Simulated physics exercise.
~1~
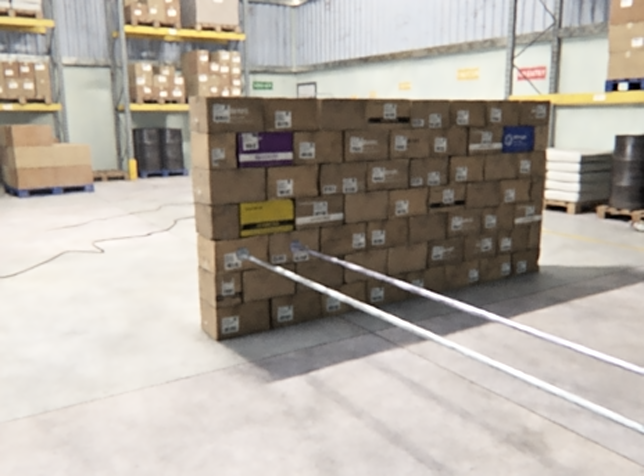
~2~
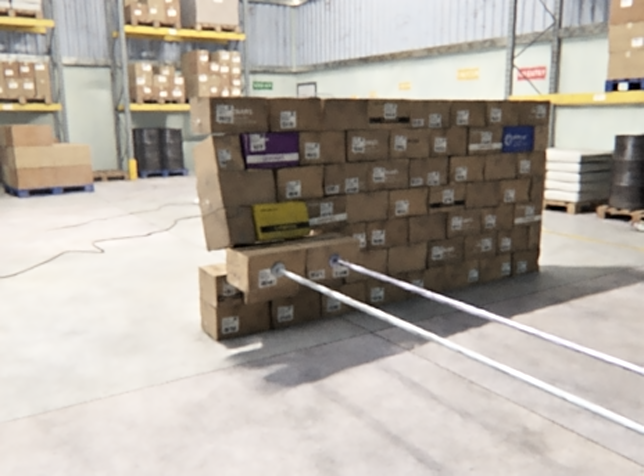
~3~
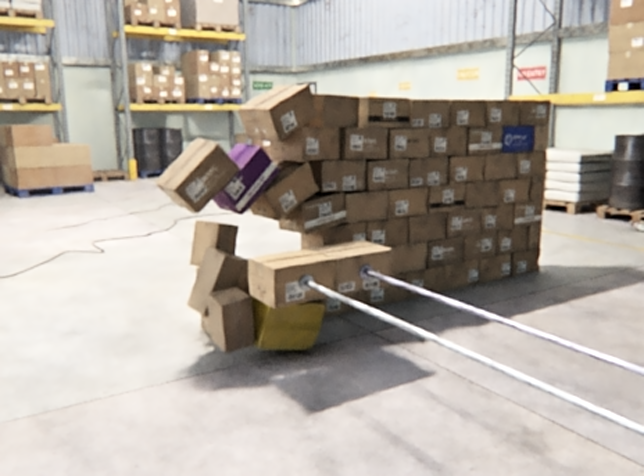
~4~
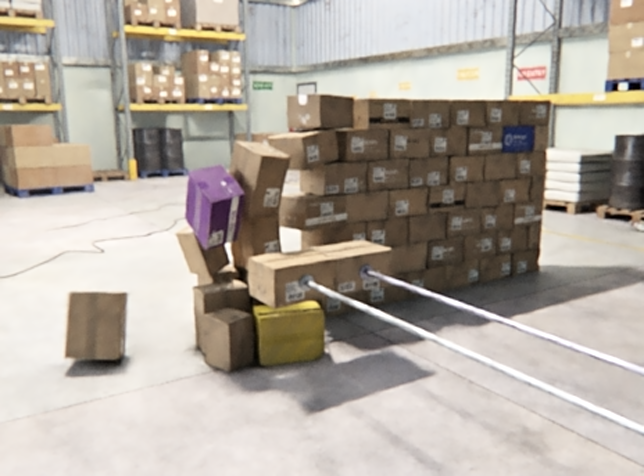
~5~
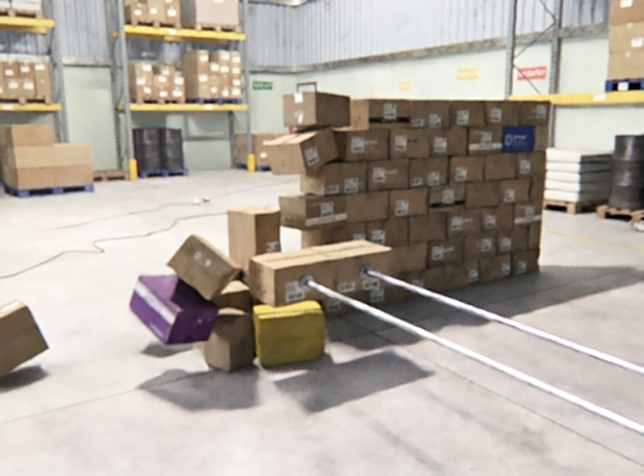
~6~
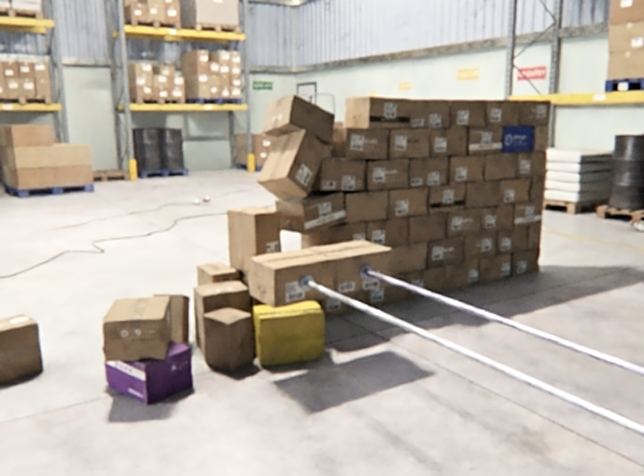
Two rods draw a pair of neighbouring parcels out from the left part of a brickwork-style wall of boxes in a warehouse, and the boxes around them tip and tumble, leaving the yellow parcel on its side and the purple one upside down on the floor while the right side stands.
